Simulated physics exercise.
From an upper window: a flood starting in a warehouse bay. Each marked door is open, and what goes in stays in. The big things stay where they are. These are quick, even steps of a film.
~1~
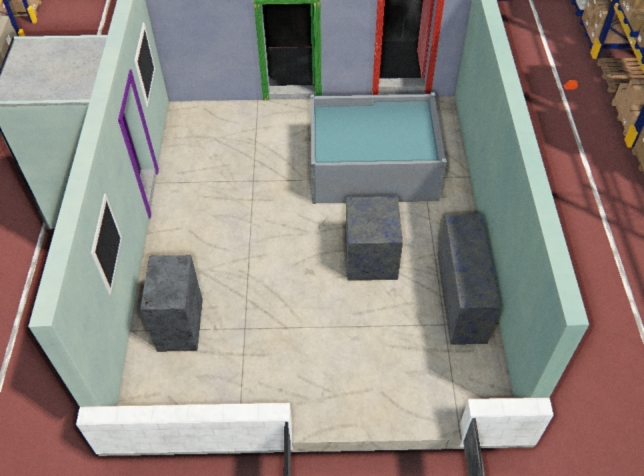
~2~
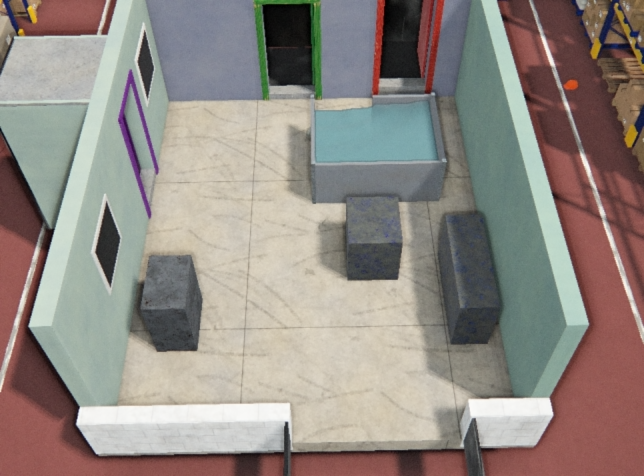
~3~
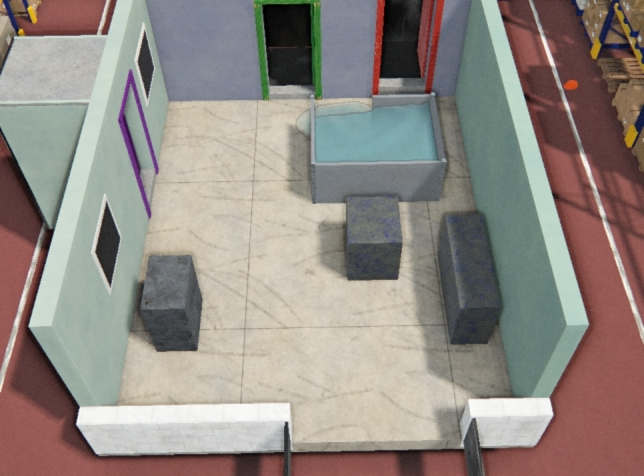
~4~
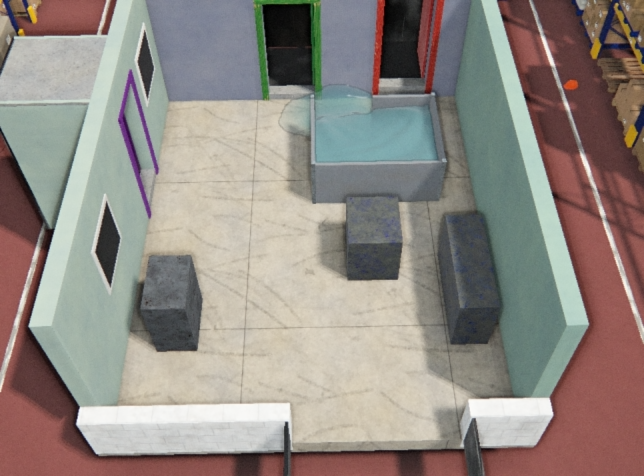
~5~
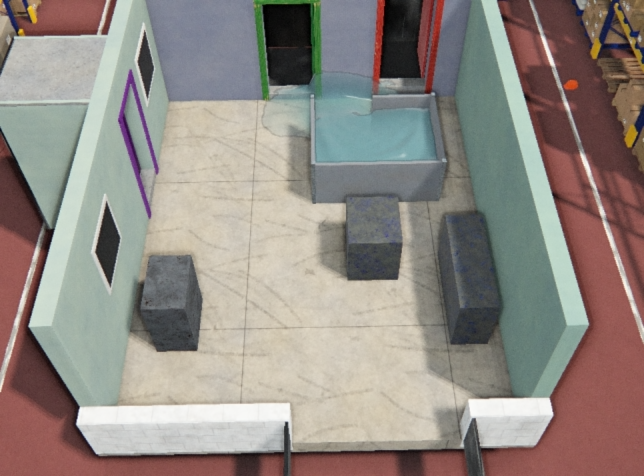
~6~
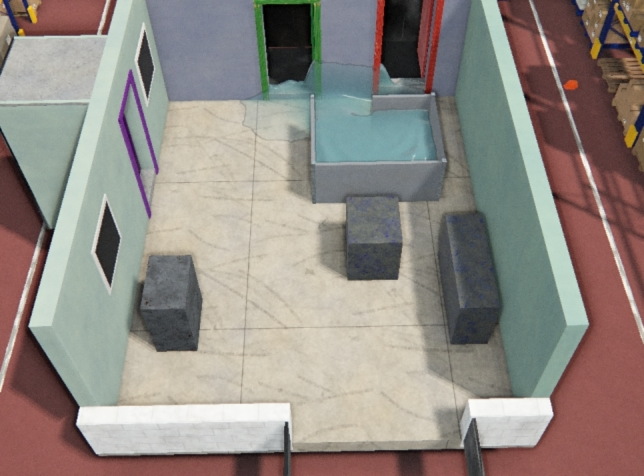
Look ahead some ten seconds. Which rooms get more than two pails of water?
The red door admits no more than that; the green door lets in a lot; the purple door admits no more than that.
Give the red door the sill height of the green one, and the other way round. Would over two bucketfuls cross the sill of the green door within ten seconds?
One by one: Green takes more.
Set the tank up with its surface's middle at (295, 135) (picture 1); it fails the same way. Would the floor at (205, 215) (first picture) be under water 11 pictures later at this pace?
Answer: Covered.
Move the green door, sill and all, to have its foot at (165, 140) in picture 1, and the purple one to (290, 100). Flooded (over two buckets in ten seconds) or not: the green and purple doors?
One by one: The green one passes that mark, the purple one lets more in.
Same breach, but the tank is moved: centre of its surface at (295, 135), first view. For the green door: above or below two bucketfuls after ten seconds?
In short: The green door passes that mark.
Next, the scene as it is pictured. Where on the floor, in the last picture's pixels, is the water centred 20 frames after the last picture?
Roughly at (330, 159).
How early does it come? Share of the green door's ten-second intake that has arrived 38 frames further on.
Roughly 100 per cent.
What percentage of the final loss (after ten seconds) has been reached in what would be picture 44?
I make it 55 per cent.
A moment on, water covers 20 % of the floor; the red door under two buckets in, the green door far over two buckets in, the purple door not reached.
Next, water covers 30 % of the floor; the red door under two buckets in, the green door far over two buckets in, the purple door wet at the sill, nothing in.
Then, water covers 50 % of the floor; the red door under two buckets in, the green door far over two buckets in, the purple door wet at the sill, nothing in.
Later, water covers 90 % of the floor; the red door under two buckets in, the green door far over two buckets in, the purple door wet at the sill, nothing in.
In the end, water covers 100 % of the floor; the red door under two buckets in, the green door far over two buckets in, the purple door wet at the sill, nothing in.
